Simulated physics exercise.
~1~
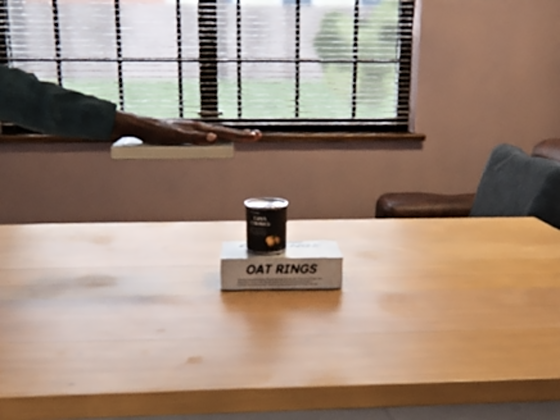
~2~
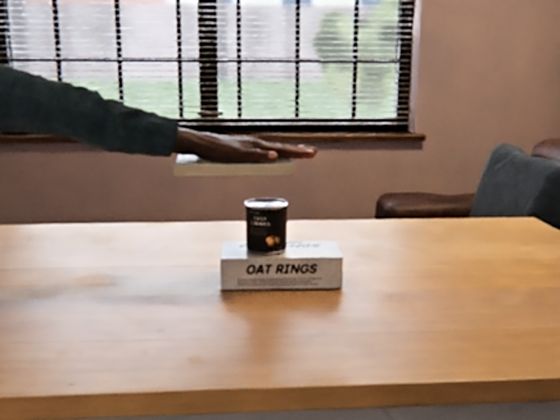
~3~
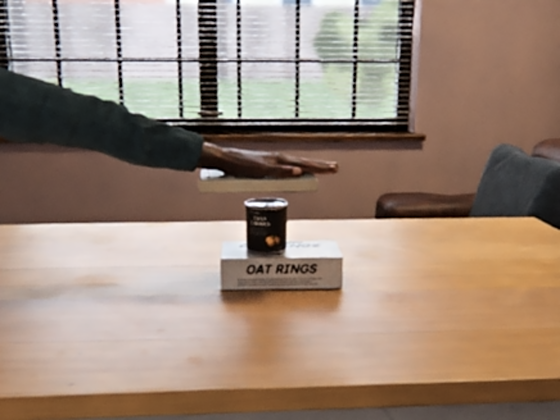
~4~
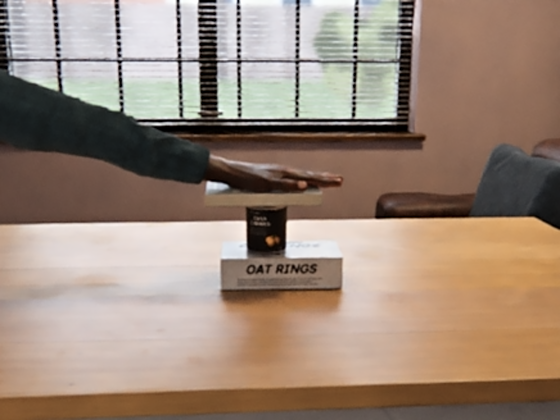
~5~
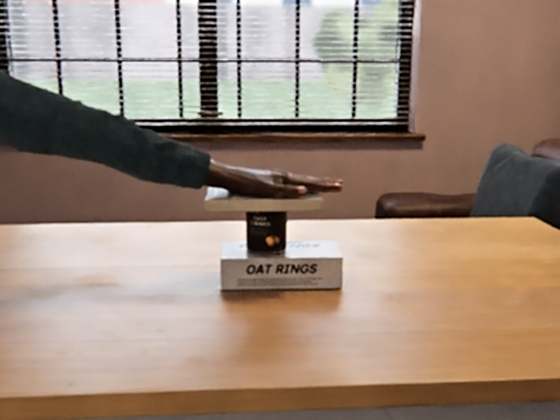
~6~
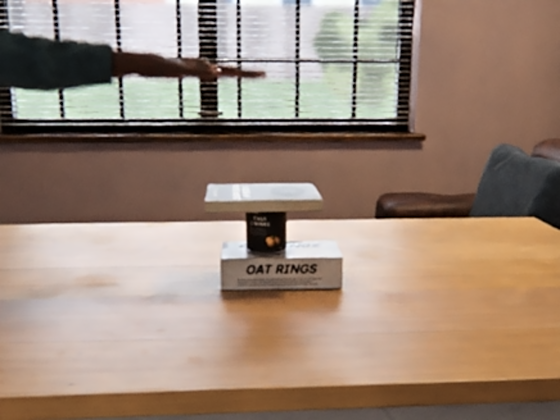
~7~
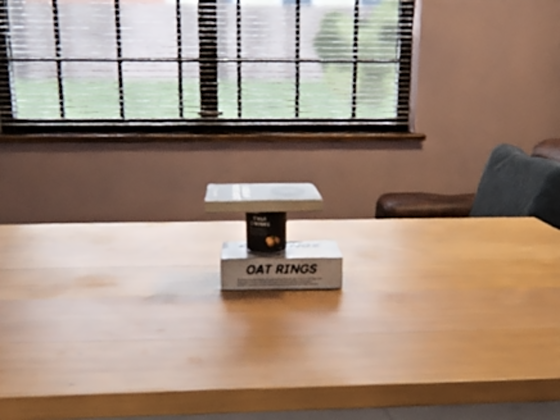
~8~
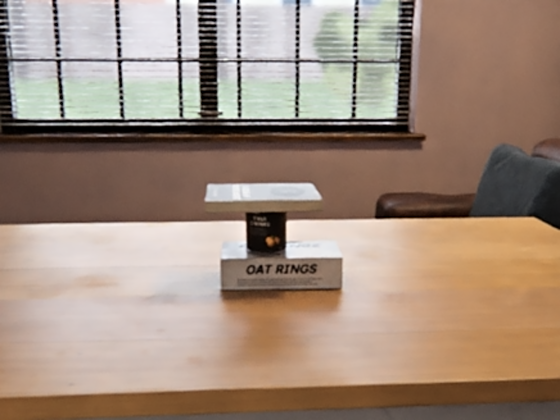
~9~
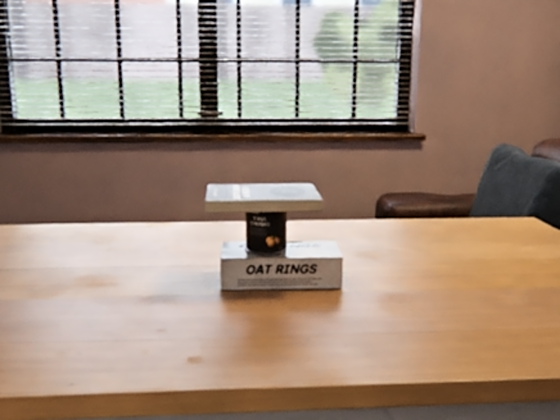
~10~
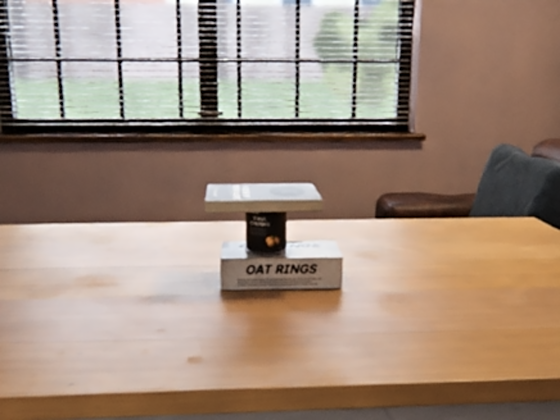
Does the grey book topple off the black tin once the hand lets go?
No, the grey book stays resting flat on the black tin, and the whole pile keeps its balance.
